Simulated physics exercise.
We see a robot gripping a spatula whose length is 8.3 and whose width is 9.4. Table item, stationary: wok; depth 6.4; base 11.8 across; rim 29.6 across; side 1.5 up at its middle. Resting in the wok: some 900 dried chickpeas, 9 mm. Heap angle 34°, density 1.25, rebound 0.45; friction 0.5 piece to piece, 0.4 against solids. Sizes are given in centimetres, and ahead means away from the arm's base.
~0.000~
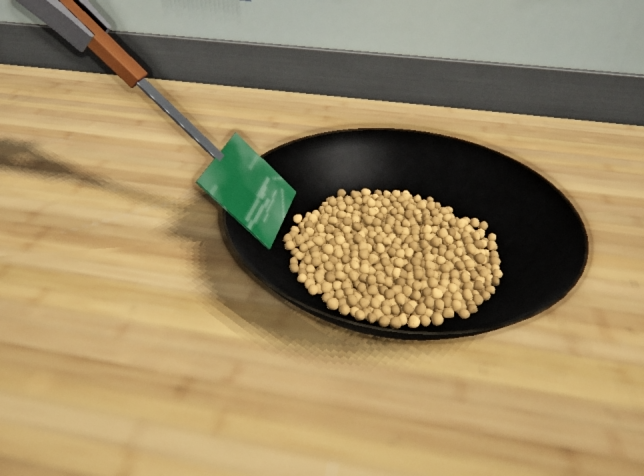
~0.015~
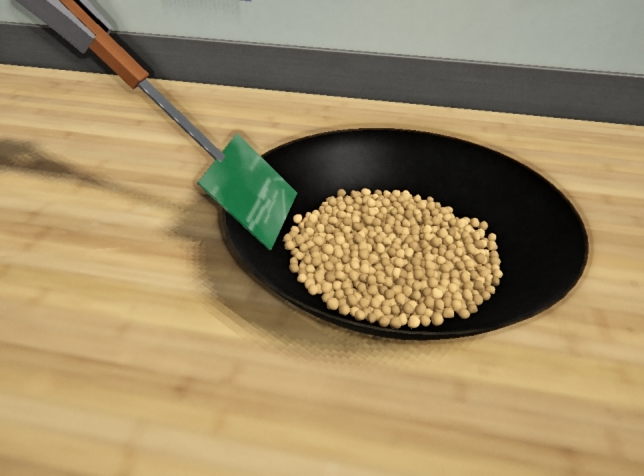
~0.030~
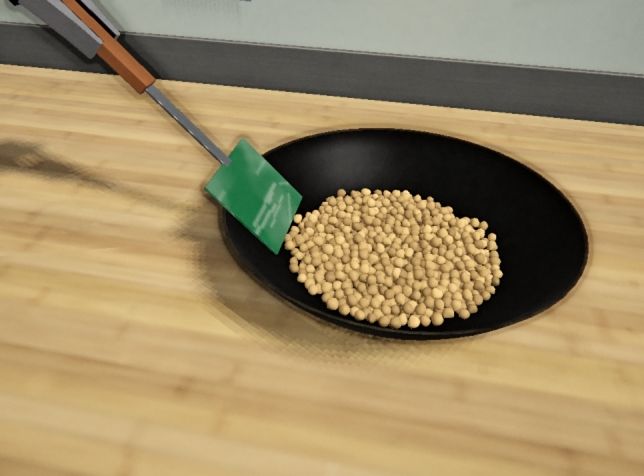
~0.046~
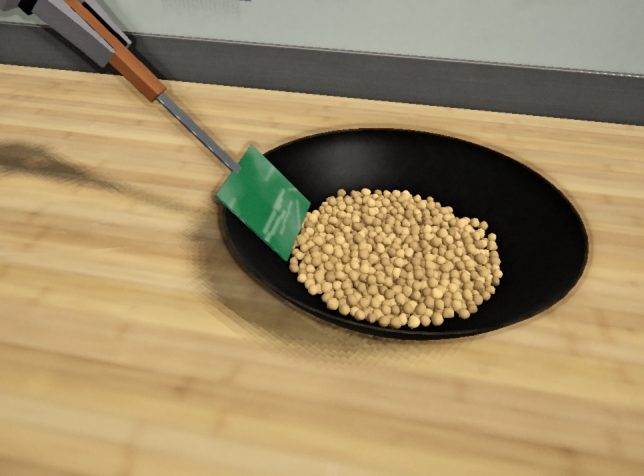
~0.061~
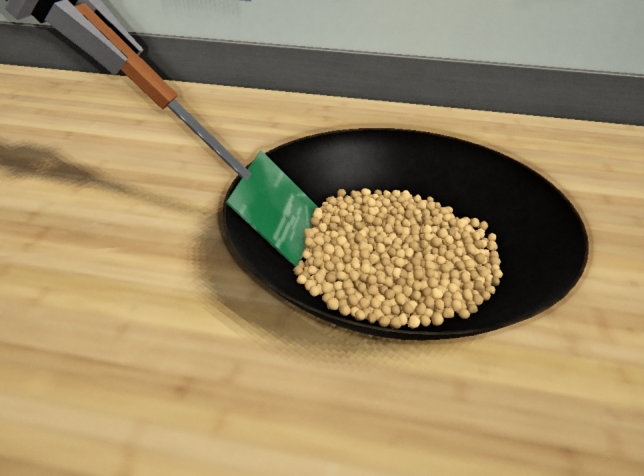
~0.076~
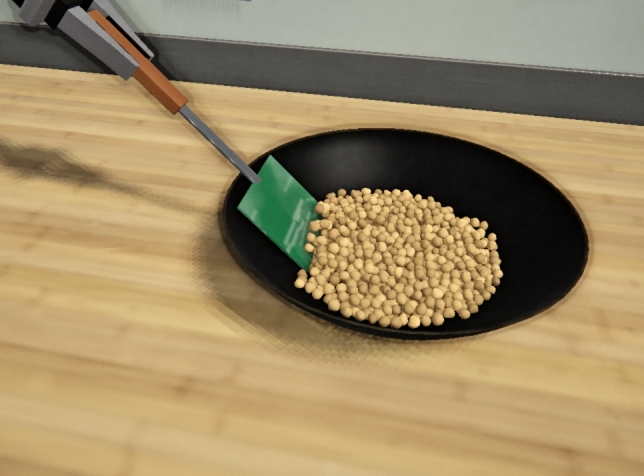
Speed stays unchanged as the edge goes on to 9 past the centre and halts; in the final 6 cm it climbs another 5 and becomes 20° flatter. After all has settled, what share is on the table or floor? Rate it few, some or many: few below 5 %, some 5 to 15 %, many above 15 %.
Some, 5 to 15 %.
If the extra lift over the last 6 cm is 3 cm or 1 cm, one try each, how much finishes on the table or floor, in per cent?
I'd say close to 0 percent for the first and close to 0 percent for the second.
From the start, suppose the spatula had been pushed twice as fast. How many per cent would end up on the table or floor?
It would be near 25 per cent.
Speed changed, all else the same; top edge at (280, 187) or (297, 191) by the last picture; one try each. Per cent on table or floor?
About 20 and 25 percent.
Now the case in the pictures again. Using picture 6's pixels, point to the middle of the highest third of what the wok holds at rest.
It is centred near (500, 247) in the last view.
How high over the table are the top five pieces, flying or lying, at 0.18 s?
They are around 6 cm up.
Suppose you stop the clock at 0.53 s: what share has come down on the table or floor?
About 8 per cent.
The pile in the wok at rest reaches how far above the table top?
It reaches about 6.5 cm.
After 0.18 s, sloping 45°, highest piece 8 above the table; 900 in the wok.
After 0.28 s, sloping 39°, highest piece 6 above the table; 900 in the wok.
After 0.53 s, sloping 25°, highest piece 8 above the table; 826 in the wok, 63 on the table or floor, 11 on the blade or in flight.
After 1.58 s, sloping 25°, highest piece 7 above the table; 826 in the wok, 74 on the table or floor.
In the end, 826 in the wok, 74 on the table or floor. That is 8 % on the table or floor.
